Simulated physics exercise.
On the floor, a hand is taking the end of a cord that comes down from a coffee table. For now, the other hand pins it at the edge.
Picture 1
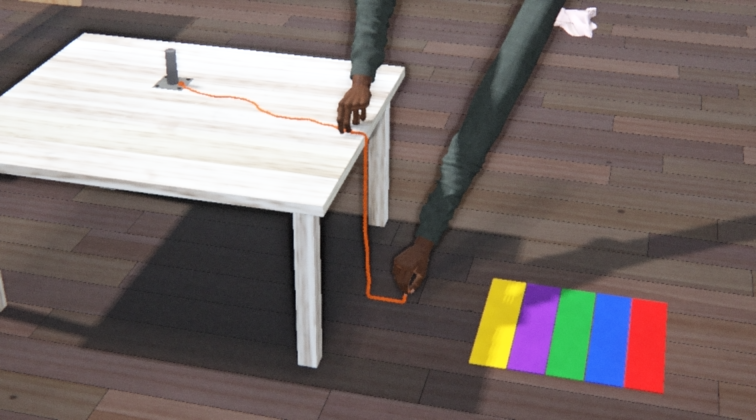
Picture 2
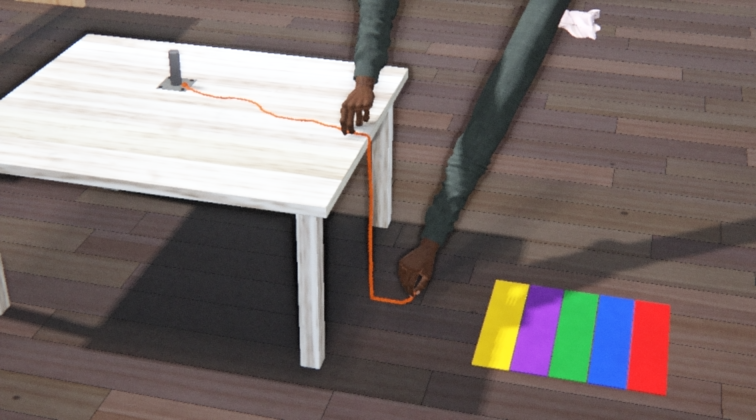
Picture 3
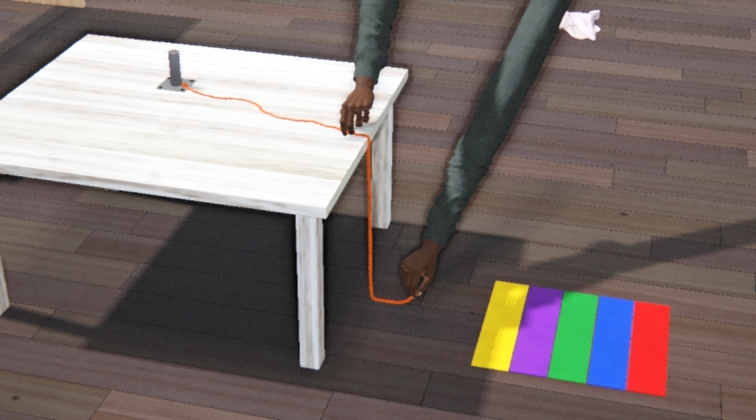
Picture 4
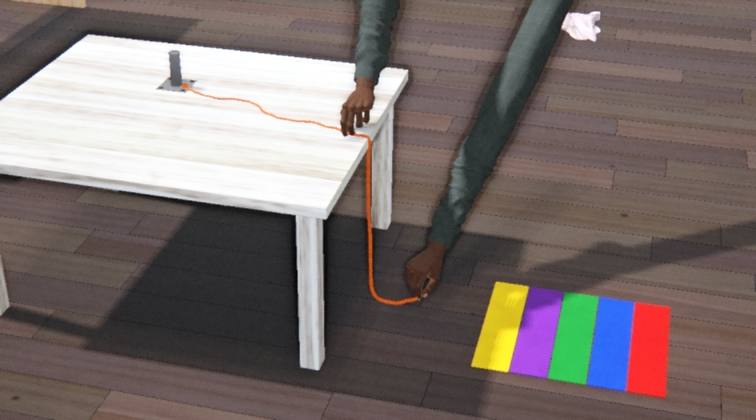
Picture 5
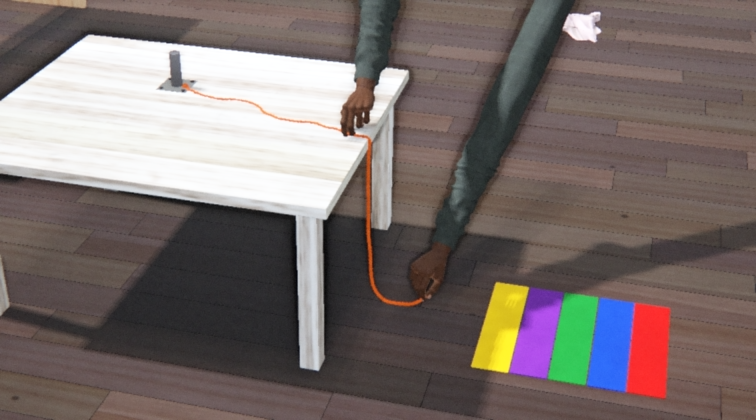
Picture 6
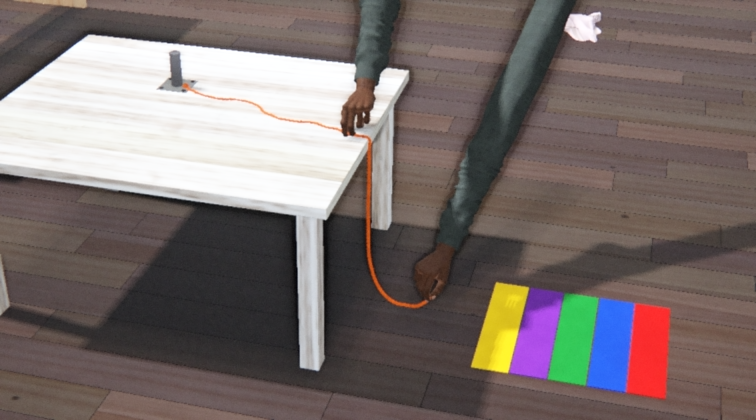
A hand on the floor slowly draws the orange cord's end slightly right while another pins it.
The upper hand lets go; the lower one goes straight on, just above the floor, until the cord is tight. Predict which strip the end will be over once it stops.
I would say the purple strip.
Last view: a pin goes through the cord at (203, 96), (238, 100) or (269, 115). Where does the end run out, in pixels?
Try by try, around (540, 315), (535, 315) and (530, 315).
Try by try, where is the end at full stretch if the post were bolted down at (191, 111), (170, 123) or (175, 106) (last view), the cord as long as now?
Around (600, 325), then (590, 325), then (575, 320).
A little later, end near (482, 306); short of the strips.
Next, end near (521, 312); over yellow.
When it is tight, end near (542, 315); over purple. The end stops over the purple strip.
